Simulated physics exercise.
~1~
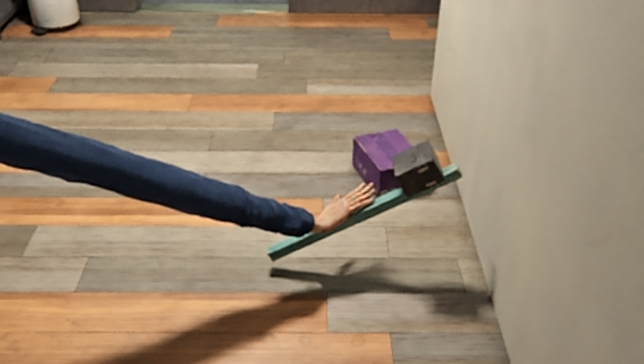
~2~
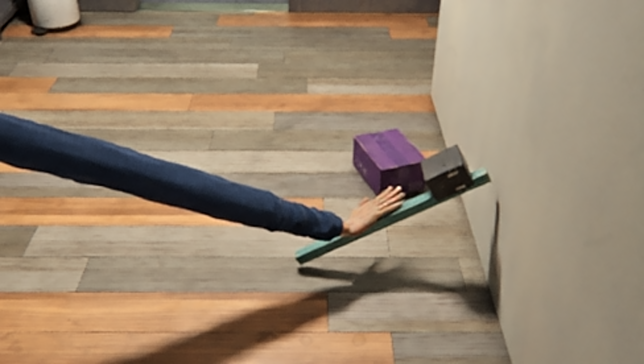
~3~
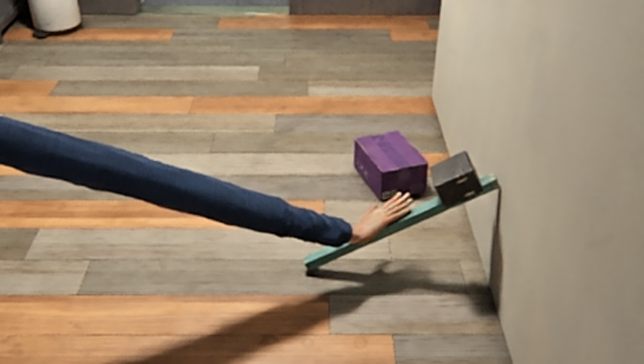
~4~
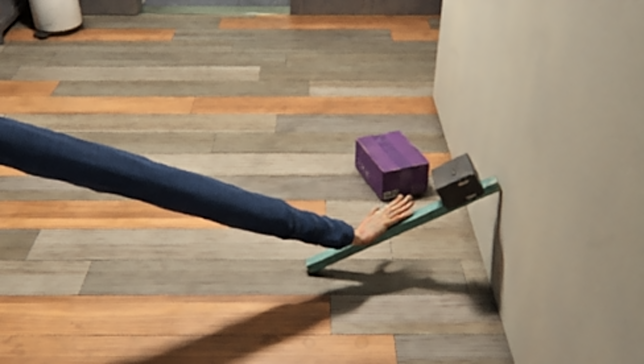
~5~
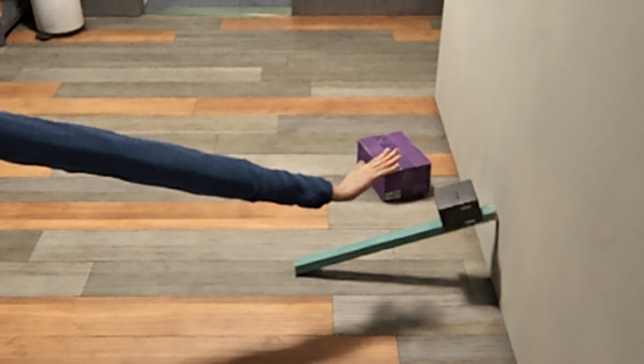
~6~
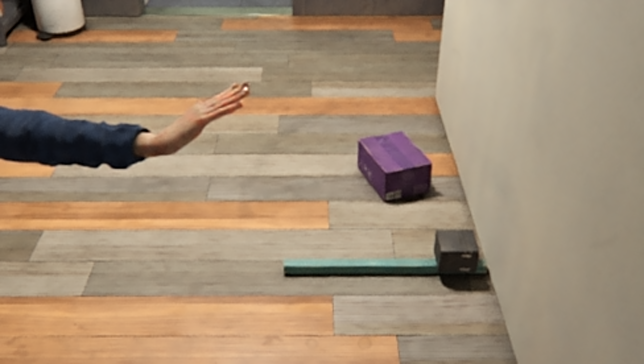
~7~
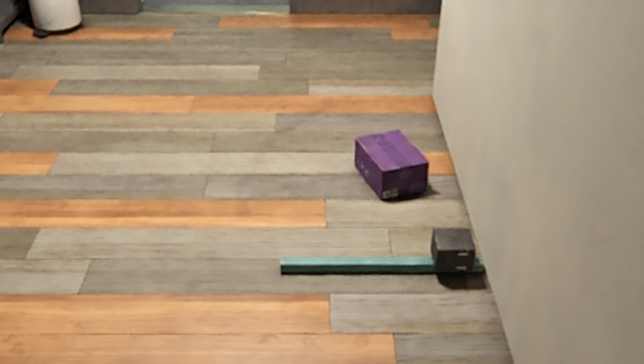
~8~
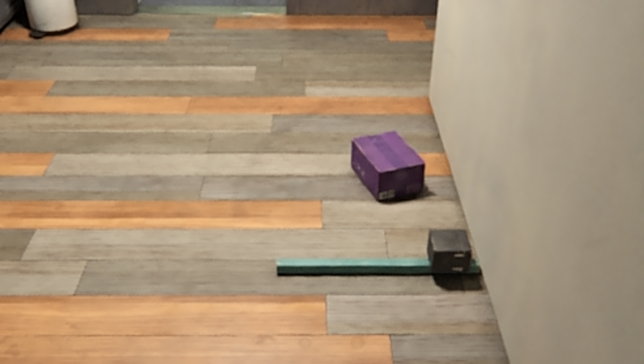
By a bare wall, a hand releases a leaning turquoise pole, which slips flat.
